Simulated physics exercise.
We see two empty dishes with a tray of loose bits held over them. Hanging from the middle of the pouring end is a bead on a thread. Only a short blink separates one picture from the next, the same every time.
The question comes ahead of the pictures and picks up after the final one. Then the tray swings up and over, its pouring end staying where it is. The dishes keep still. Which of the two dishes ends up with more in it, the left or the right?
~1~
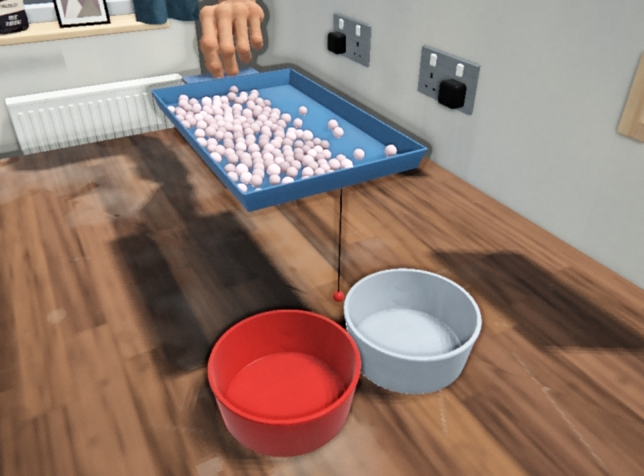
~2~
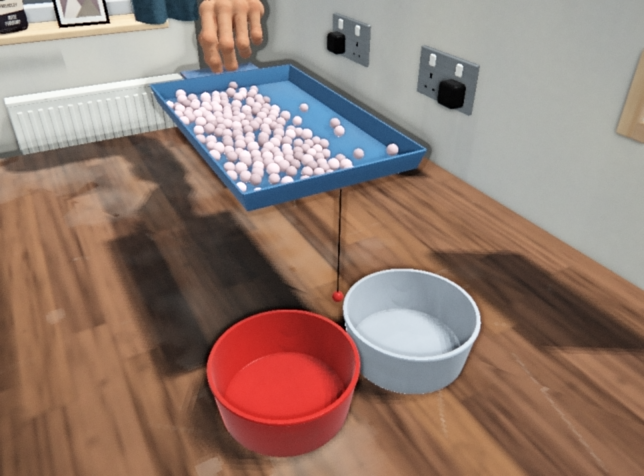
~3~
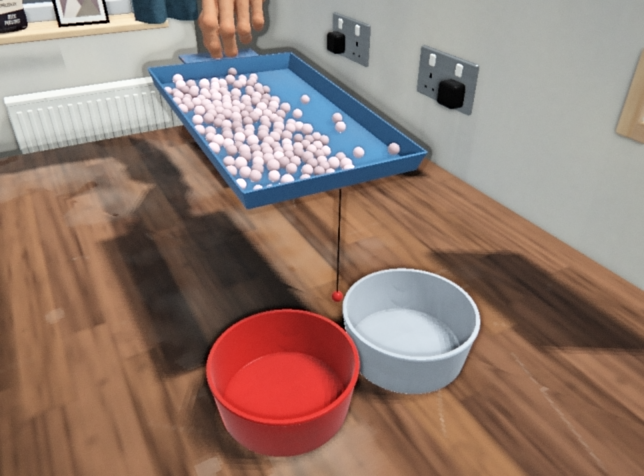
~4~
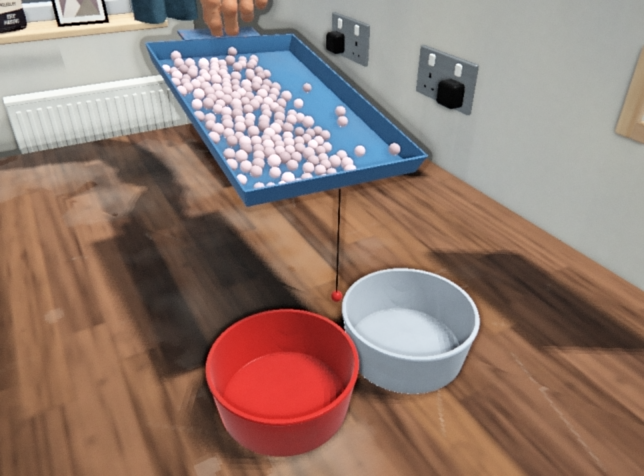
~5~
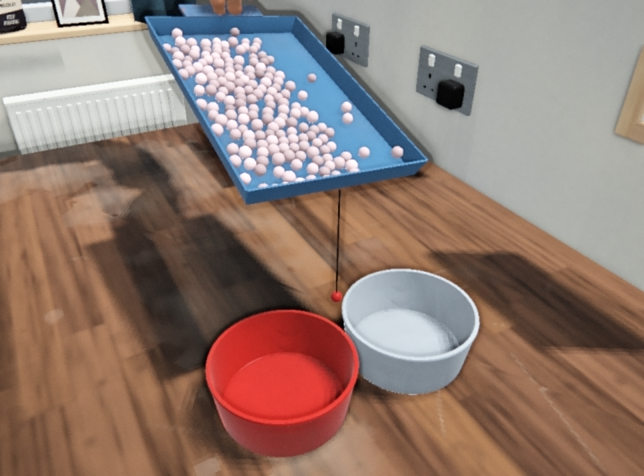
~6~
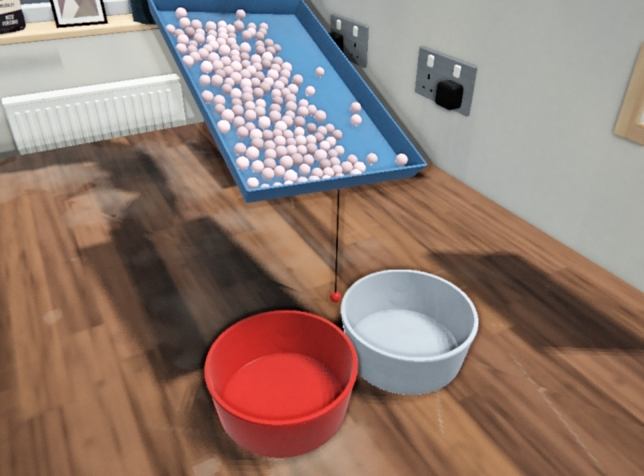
The right one.
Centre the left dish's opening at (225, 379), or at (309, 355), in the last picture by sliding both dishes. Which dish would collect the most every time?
The first time the right-side one comes out ahead, the second time the right-side one.
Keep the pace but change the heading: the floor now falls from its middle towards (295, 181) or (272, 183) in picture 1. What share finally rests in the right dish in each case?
Somewhere close to 10 % the first time, 0 % the second.
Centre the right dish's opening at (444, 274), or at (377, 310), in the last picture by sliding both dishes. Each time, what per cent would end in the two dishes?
In turn about 50 and about 70 percent.
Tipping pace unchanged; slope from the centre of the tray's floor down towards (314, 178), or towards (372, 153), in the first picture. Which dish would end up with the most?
Results - the dish on the left side first, the dish on the right side second.
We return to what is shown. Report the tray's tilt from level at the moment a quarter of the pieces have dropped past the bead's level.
Somewhere near 75°.
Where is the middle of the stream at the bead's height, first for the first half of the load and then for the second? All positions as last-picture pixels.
I'd say around (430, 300) at first, then around (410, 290).
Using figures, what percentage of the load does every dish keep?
0 per cent goes to the left dish and 90 per cent to the right dish.
Just after the last frame, tray tipped steeply; roughly two thirds on the tray; about a tenth in the right dish; roughly a quarter in the air.
A moment on, tray tipped past a quarter turn; about a tenth on the tray; just a few in the left dish; roughly two thirds in the right dish; about a tenth outside both; about a tenth in the air.
Further on, tray tipped past a quarter turn; just a few in the left dish; the larger part in the right dish; about a tenth outside both.
When it is over, tray tipped past a quarter turn; just a few in the left dish; the larger part in the right dish; about a tenth outside both.
